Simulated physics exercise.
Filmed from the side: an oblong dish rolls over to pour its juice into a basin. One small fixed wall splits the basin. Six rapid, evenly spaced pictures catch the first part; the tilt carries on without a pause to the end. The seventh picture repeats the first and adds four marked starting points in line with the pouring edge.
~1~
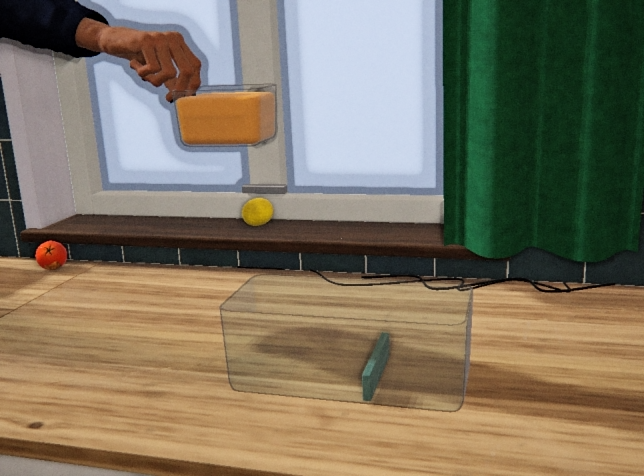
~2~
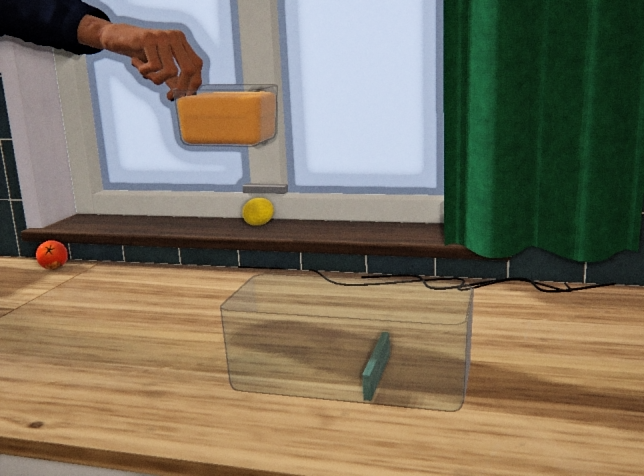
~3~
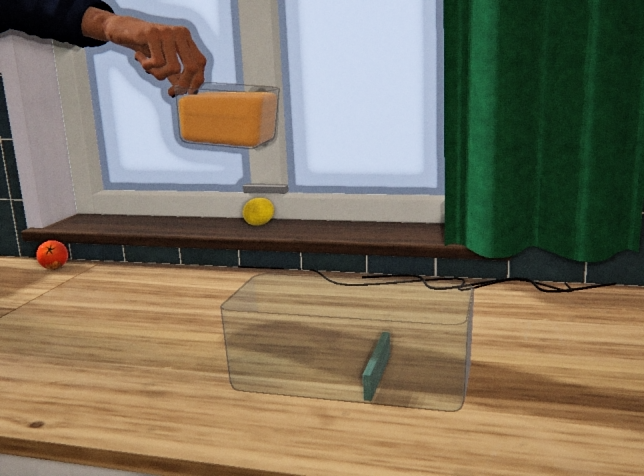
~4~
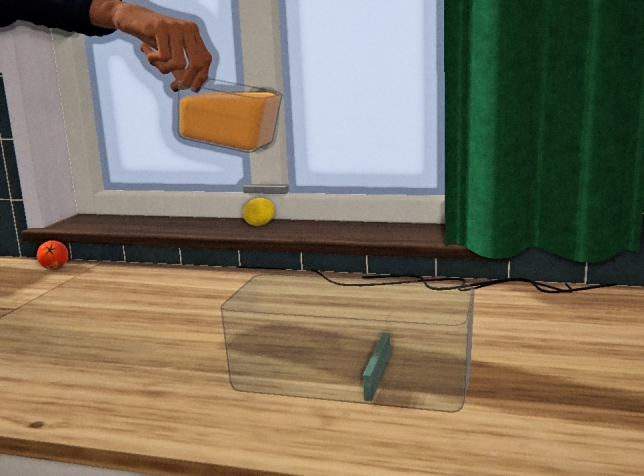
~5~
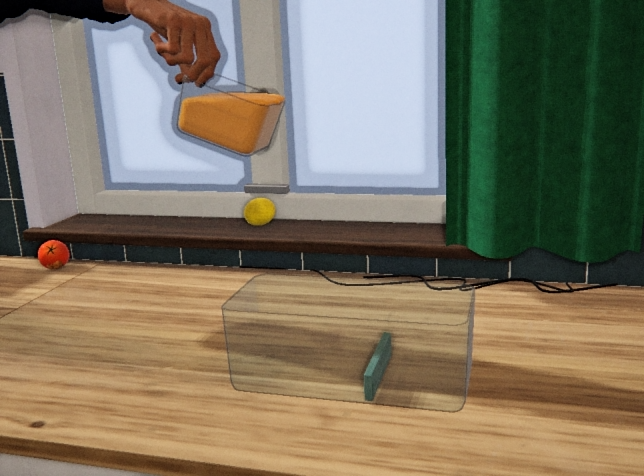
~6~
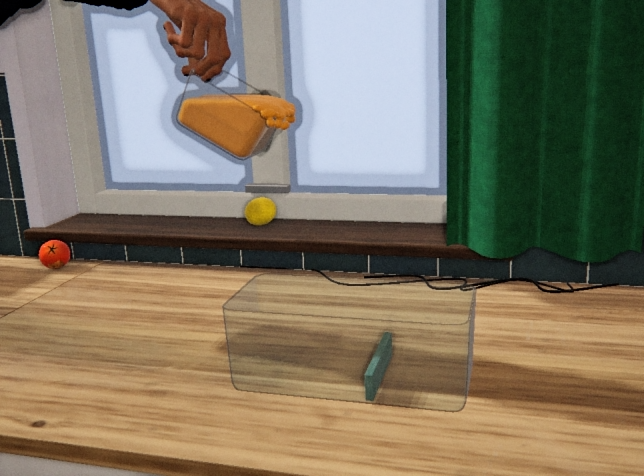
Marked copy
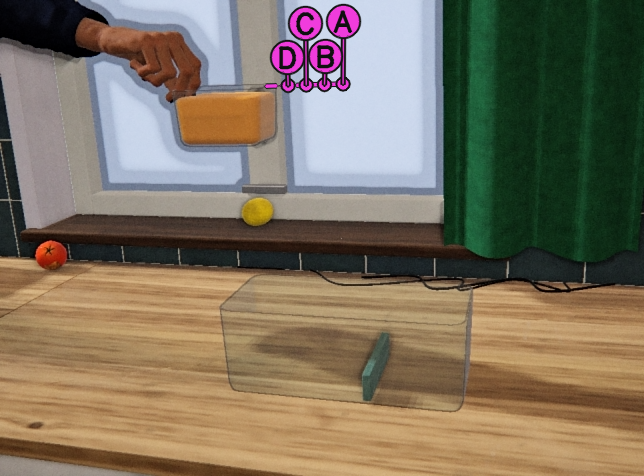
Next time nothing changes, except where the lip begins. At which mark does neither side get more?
D works best here.
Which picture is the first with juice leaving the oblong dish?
Picture 5.
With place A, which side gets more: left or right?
More ends on the right.
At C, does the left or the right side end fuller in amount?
The right side.
In magenta, A at (343, 84); B at (324, 84); C at (306, 85); D at (288, 85).
For place A, about 10 % ends left of the wall and 88 % right of it.
For place B, about 26 % ends left of the wall and 70 % right of it; 3 % is lost outside.
For place C, about 31 % ends left of the wall and 67 % right of it.
For place D, about 47 % ends left of the wall and 51 % right of it.
